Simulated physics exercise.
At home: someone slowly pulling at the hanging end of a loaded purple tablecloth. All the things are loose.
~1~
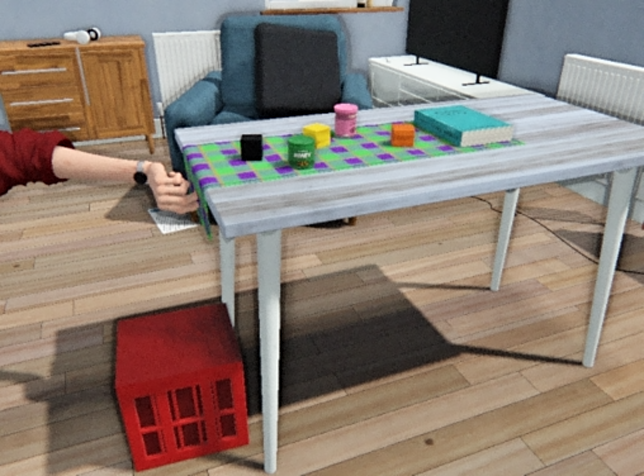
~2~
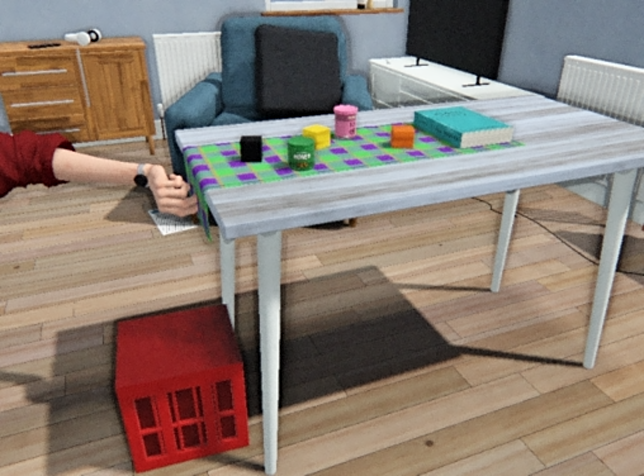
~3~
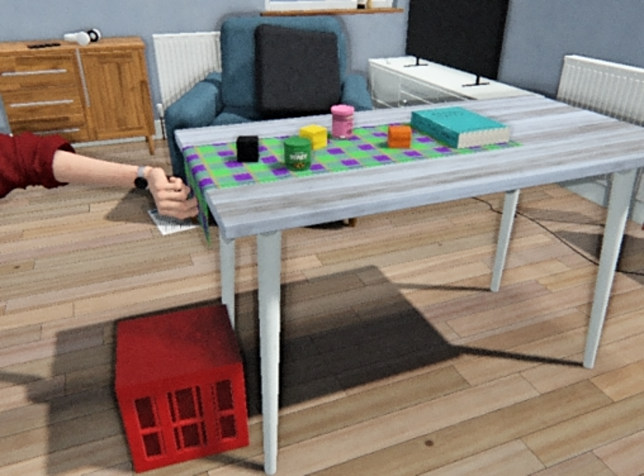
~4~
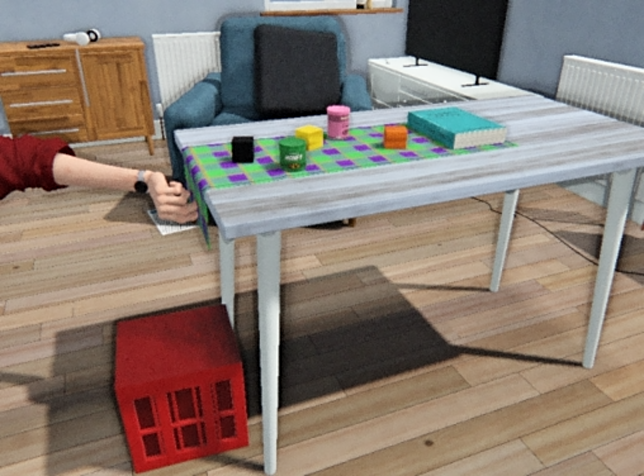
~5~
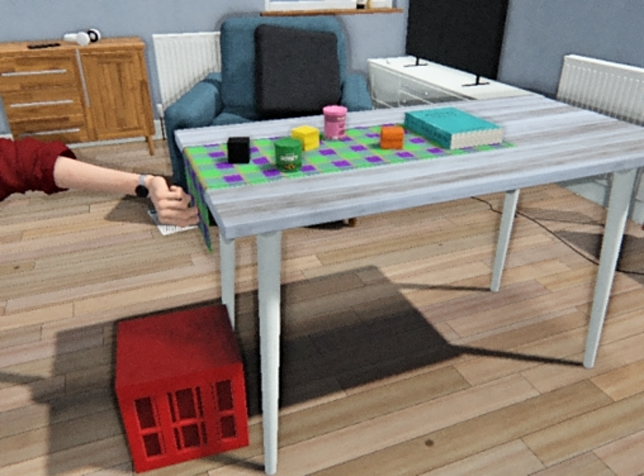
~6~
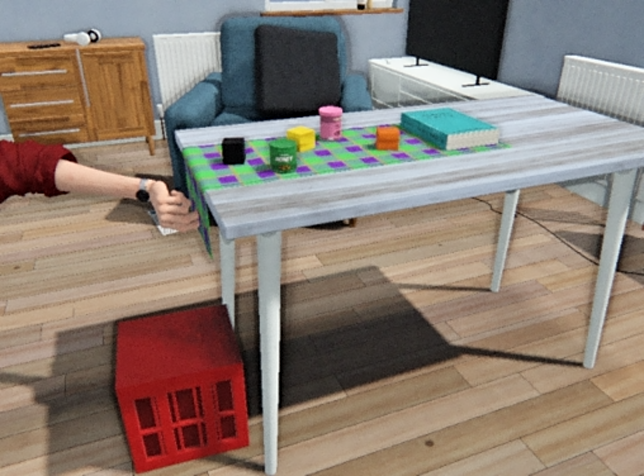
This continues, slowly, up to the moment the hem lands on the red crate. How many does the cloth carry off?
The count of fallen things is three.
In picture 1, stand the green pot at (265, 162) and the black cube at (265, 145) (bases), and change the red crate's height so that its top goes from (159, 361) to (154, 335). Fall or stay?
The green pot comes down, the black cube comes down.
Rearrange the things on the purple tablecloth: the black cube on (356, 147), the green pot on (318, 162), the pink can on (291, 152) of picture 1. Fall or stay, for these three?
The black cube holds on; the green pot is carried off; the pink can is carried off.
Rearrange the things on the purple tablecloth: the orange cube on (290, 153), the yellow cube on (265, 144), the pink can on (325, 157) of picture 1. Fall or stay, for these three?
The orange cube comes down, the yellow cube comes down, the pink can drops off.
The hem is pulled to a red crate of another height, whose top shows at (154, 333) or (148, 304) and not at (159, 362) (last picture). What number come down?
Then 2 and 1.
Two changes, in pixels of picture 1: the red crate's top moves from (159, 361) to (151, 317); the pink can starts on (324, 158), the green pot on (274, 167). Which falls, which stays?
The pink can holds on; the green pot falls.
Soon after, hem near (203, 277); black cube gone.
After that, hem near (206, 317); black cube and green pot gone.
And then, hem on the crate; black cube, green pot and yellow cube gone.
In the end, hem on the crate; black cube, green pot and yellow cube gone. It carries off three.
